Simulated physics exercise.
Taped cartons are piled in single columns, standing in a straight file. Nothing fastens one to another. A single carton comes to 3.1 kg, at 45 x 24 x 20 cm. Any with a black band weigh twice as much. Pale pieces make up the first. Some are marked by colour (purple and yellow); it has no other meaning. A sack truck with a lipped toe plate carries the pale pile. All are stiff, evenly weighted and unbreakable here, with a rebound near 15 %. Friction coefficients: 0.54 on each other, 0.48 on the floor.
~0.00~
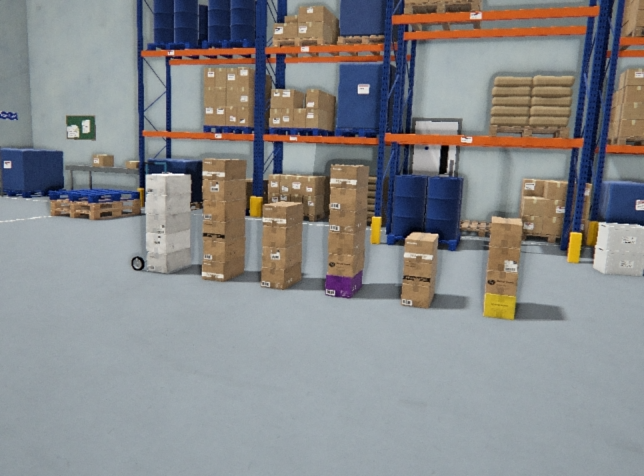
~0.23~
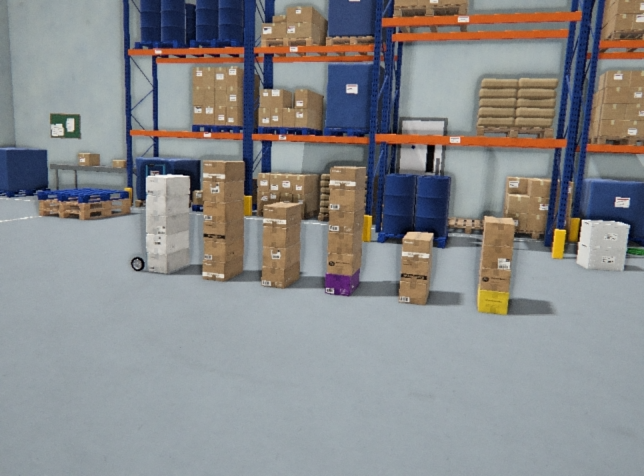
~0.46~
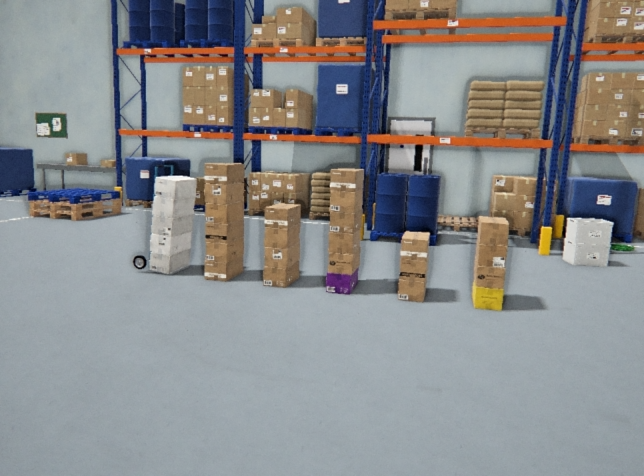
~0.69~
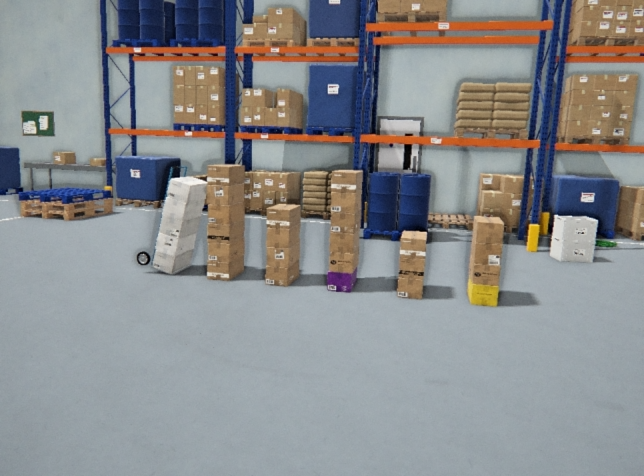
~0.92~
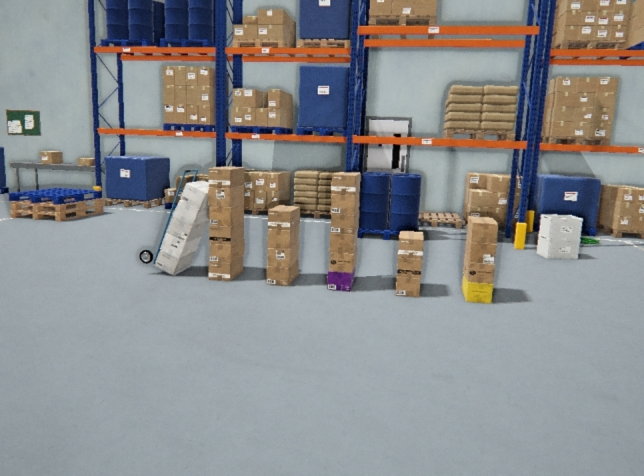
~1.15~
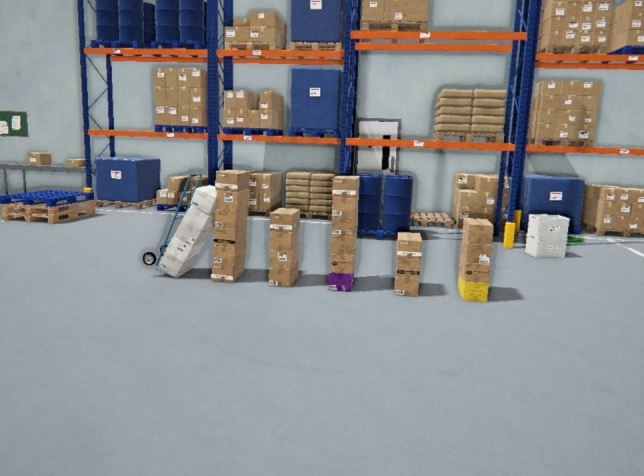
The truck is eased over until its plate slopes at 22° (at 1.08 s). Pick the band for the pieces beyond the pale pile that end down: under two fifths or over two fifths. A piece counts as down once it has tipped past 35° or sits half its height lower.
The part is upwards of two fifths.
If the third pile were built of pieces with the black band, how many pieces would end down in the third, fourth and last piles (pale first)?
In that case third 4, fourth 6, last 3.
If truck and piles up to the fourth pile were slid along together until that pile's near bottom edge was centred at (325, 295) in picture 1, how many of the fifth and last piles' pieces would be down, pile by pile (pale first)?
In that case fifth 2, last 4.
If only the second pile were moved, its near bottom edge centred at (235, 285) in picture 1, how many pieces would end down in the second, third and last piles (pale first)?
Then second 5, third 4, last 4.
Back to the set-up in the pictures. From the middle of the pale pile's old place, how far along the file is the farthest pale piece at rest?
Roughly 100 cm along.
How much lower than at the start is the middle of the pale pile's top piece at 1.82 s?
About 20 cm.
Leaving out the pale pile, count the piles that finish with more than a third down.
3 of them.
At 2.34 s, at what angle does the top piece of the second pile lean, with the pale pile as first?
Roughly 80° from upright.
After 1.82 s, 5 of the pale pile down; none of the 23 other cartons down, 6 disturbed.
After 2.34 s, 5 of the pale pile down; 6 of the 23 other cartons down.
After 3.14 s, 5 of the pale pile down; 16 of the 23 other cartons down; purple carton leaning 56°.
At rest (5.7 s), 5 of the pale pile down; 16 of the 23 other cartons down; purple carton leaning 57°; yellow carton unmoved. That is 70 per cent. As the last picture would show them, middles, purple carton near (355, 273), yellow carton near (473, 286).
